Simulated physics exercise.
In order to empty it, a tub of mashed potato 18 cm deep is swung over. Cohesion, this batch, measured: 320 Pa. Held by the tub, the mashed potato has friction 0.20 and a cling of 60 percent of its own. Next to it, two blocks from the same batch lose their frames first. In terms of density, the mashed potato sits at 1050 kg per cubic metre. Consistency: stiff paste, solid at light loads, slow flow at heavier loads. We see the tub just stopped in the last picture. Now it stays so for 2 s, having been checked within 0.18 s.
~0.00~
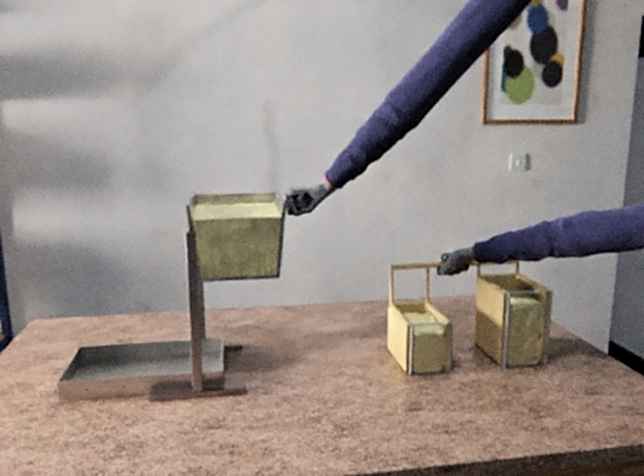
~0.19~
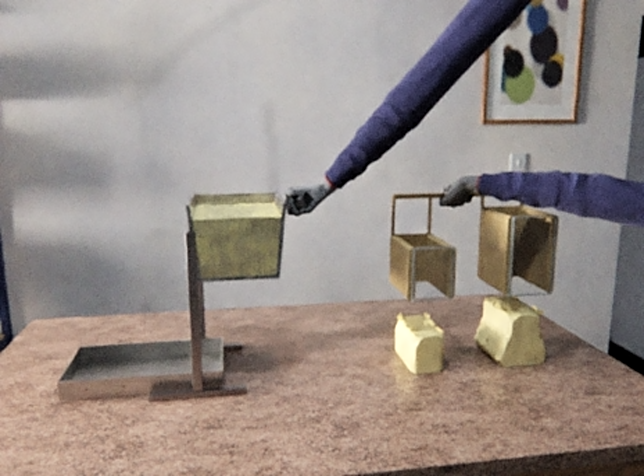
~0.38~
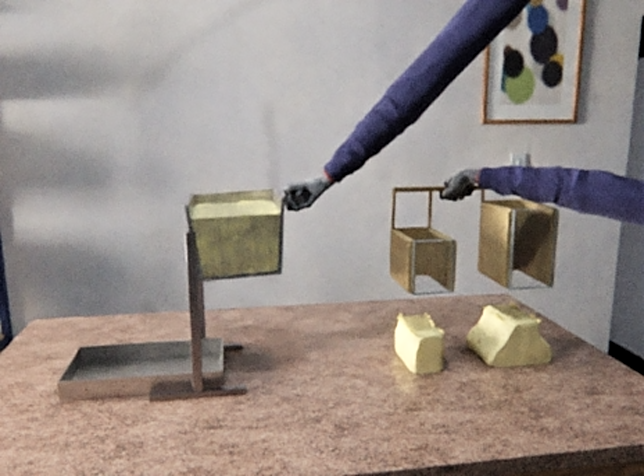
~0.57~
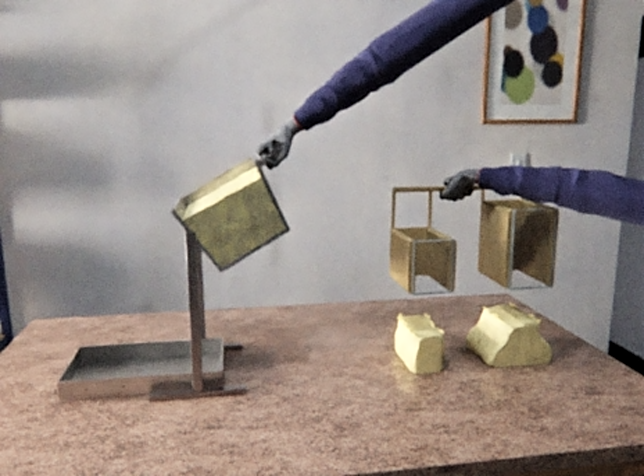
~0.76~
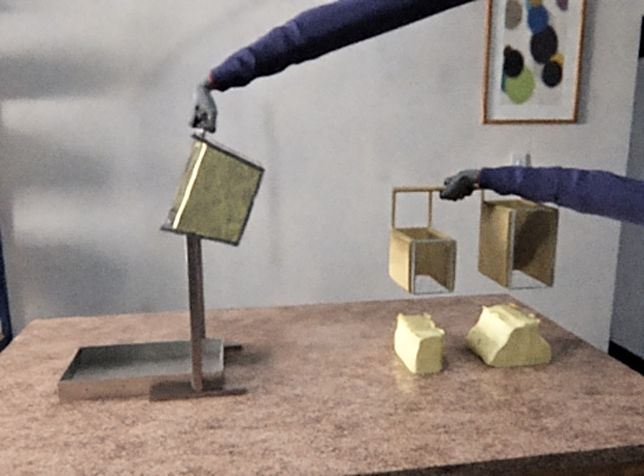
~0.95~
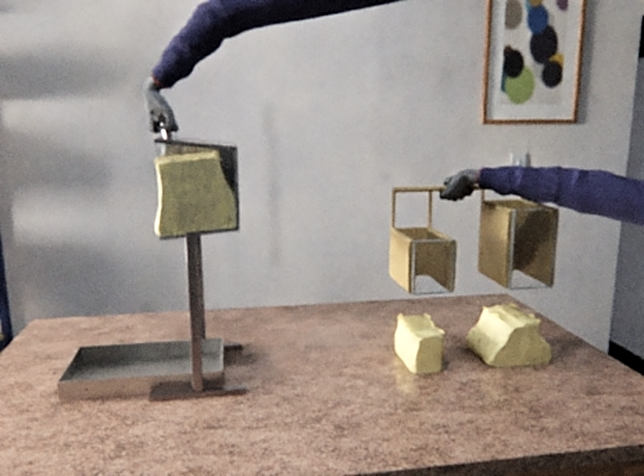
Two purple-sleeved arms with grey hands reach in from the right over a speckled pinkish-brown table, seen from the front by a still camera against a grey wall with a framed print of coloured ovals. At left a tub of pale yellow mash sits on a metal stand beside a shallow tray. One hand lifts two open casings off pale blocks, which sag, the larger more, then the other swings the tub leftward onto its side, the mash bulging slightly.
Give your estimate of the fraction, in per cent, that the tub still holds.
The tub still holds about 38 per cent.
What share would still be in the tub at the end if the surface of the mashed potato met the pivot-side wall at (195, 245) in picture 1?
About 70 %.
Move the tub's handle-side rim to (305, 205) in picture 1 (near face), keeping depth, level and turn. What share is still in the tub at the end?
About 30 per cent.
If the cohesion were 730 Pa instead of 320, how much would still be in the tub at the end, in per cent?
I'd say around 100 percent.
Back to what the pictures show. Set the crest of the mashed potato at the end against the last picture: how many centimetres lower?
The top ends up some 11 cm below its level in the last picture.
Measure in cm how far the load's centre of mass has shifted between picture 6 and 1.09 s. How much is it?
Close to 6 centimetres.
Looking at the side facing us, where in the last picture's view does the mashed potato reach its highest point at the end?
Around (202, 202).
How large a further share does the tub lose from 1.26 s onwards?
Some 5 per cent.
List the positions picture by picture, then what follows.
Handle-side rim at (283, 204), tilt 0 degrees; highest point of the mashed potato at (198, 218); test blocks 12 cm, 18 cm high (left to right), in the first picture.
Handle-side rim at (283, 204), tilt 0 degrees; highest point of the mashed potato at (198, 218); test blocks 11 cm, 15 cm high (left to right), in the second picture.
Handle-side rim at (281, 200), tilt 3 degrees; highest point of the mashed potato at (273, 213); test blocks 11 cm, 13 cm high (left to right), in the third picture.
Handle-side rim at (255, 163), tilt 30 degrees; highest point of the mashed potato at (260, 178); test blocks 11 cm, 13 cm high (left to right), in the fourth picture.
Handle-side rim at (192, 138), tilt 69 degrees; highest point of the mashed potato at (208, 148); test blocks 11 cm, 13 cm high (left to right), in the fifth picture.
Handle-side rim at (155, 143), tilt 90 degrees; highest point of the mashed potato at (212, 156); test blocks 11 cm, 13 cm high (left to right), in the sixth picture.
By 1.09 s, the tub is at 90 degrees and holds 70 %.
By 1.26 s, the tub is at 90 degrees and holds 42 %.
By 1.43 s, the tub is at 90 degrees and holds 38 %.
By 1.60 s, the tub is at 90 degrees and holds 38 %.
By 2.95 s, at the end, the tub is at 90 degrees and holds 38 %.
